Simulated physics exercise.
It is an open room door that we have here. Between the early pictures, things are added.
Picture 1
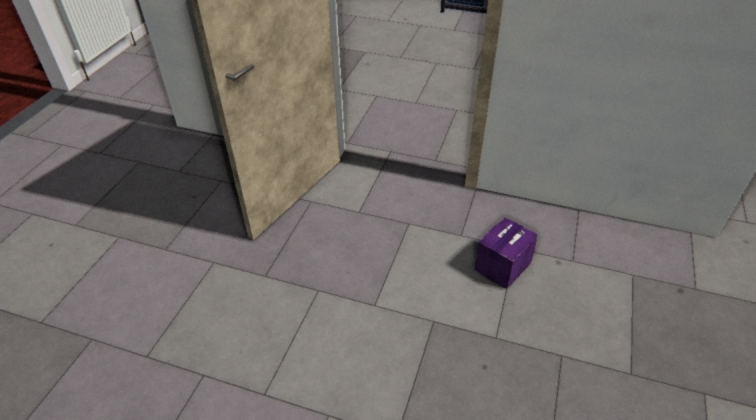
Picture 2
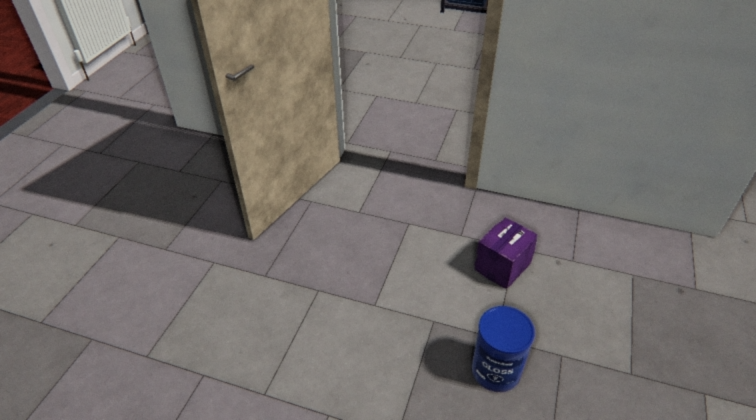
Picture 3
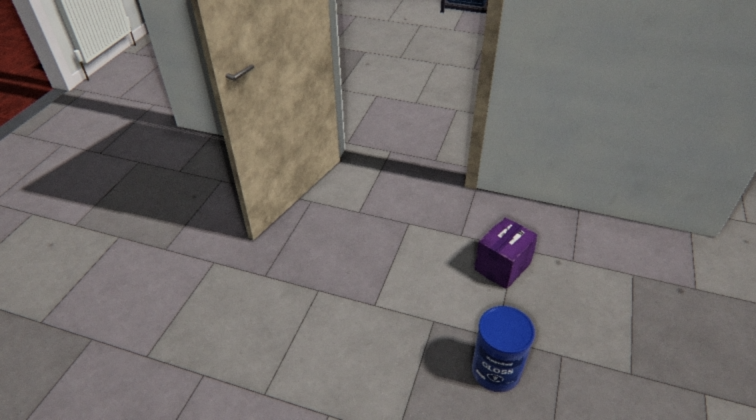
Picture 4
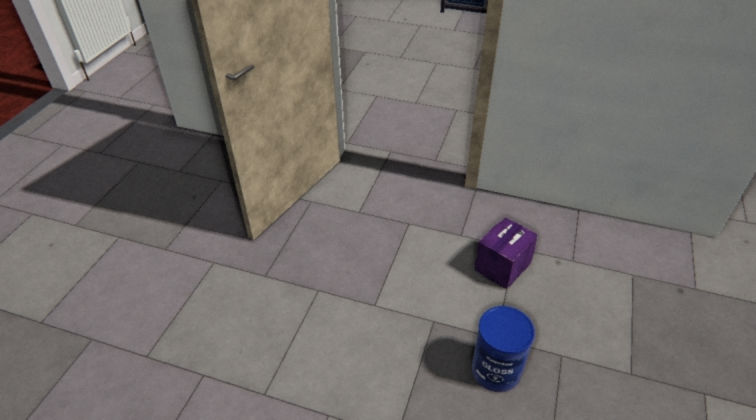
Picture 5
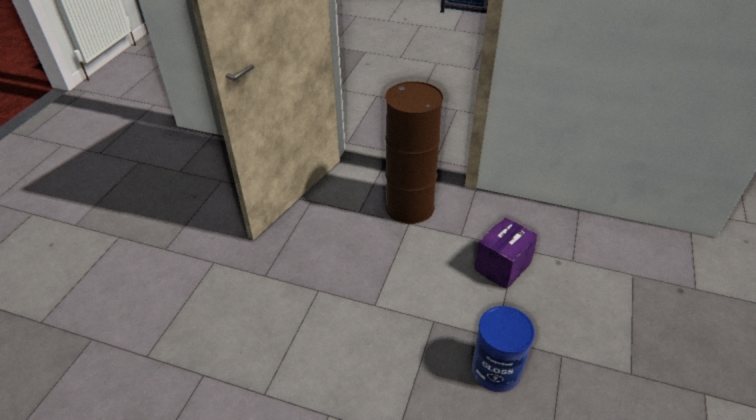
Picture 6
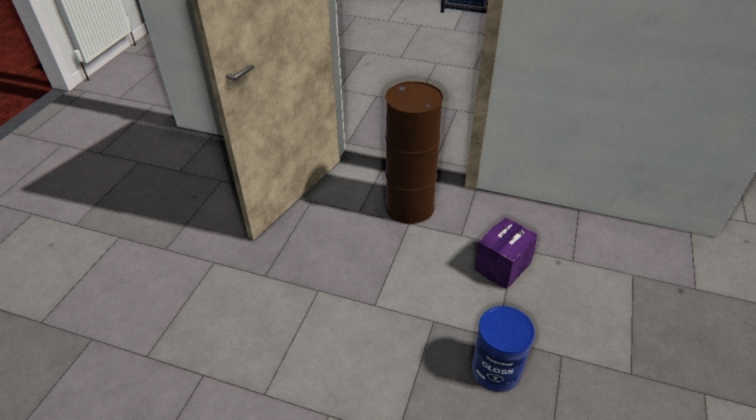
A blue pail appears near the purple parcel, then a brown drum appears by the open door.
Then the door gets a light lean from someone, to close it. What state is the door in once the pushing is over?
The door does not make it to the frame.
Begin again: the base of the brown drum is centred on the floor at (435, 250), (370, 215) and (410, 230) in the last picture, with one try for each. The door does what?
The door finishes its swing in case one, is obstructed in case two and is obstructed in case three.
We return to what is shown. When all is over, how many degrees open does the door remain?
Open angle: About 40°.
Then, 0.80 s later than the last frame, door 84° open.
Then, 1.40 s later than the last frame, door 59° open.
When it is over, door 39° open; all 3 as before. End places, in pixels of the last picture, brown drum near (414, 155).
